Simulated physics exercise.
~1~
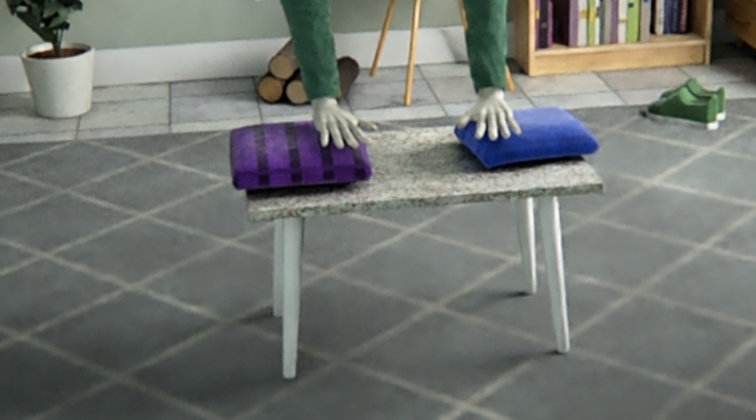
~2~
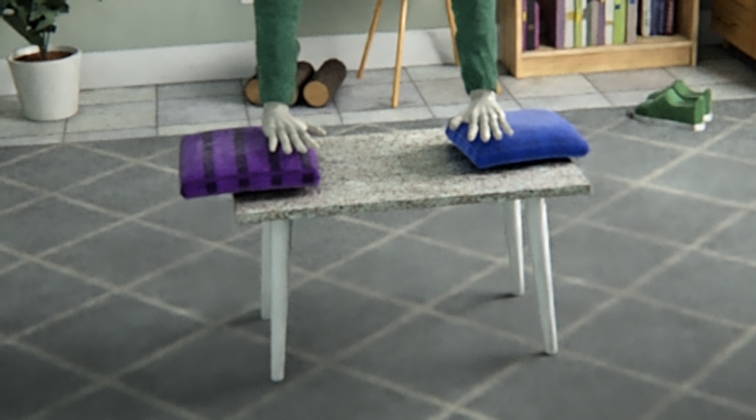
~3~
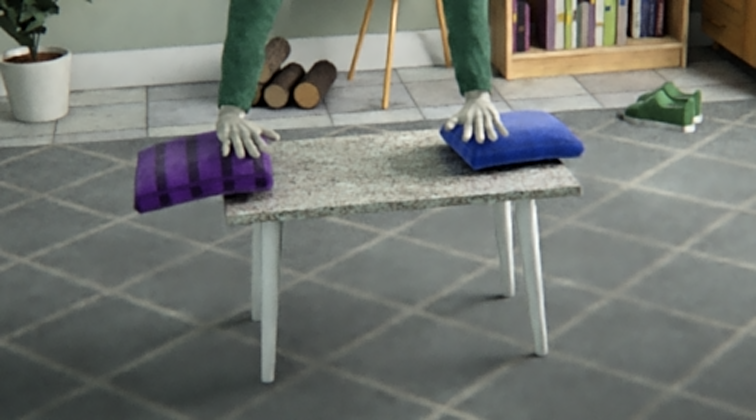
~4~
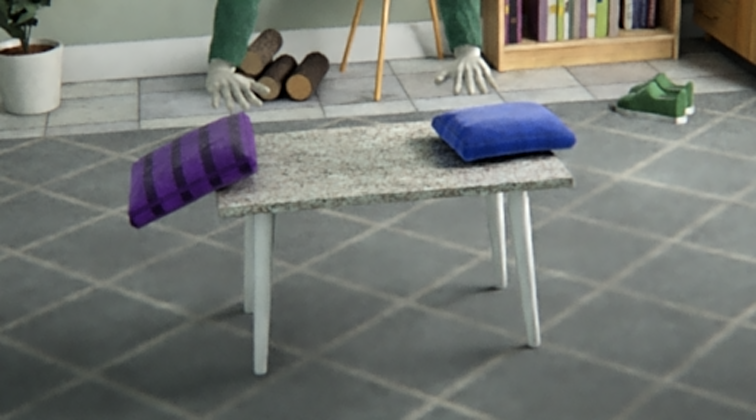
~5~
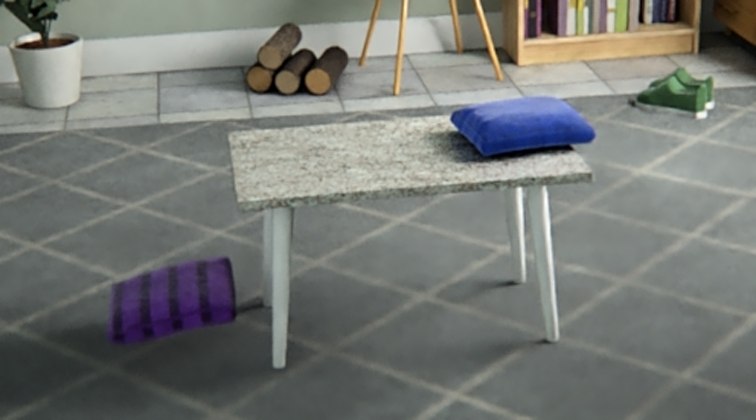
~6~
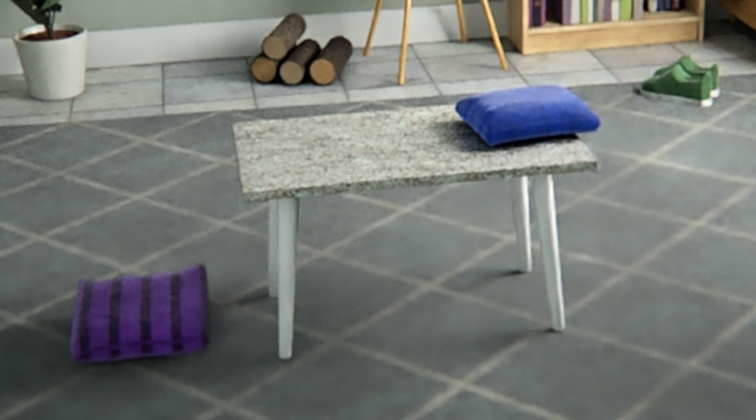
Purple cushion sliding left under a hand, tipping off the bench end and dropping to the floor while a blue cushion stays on top.
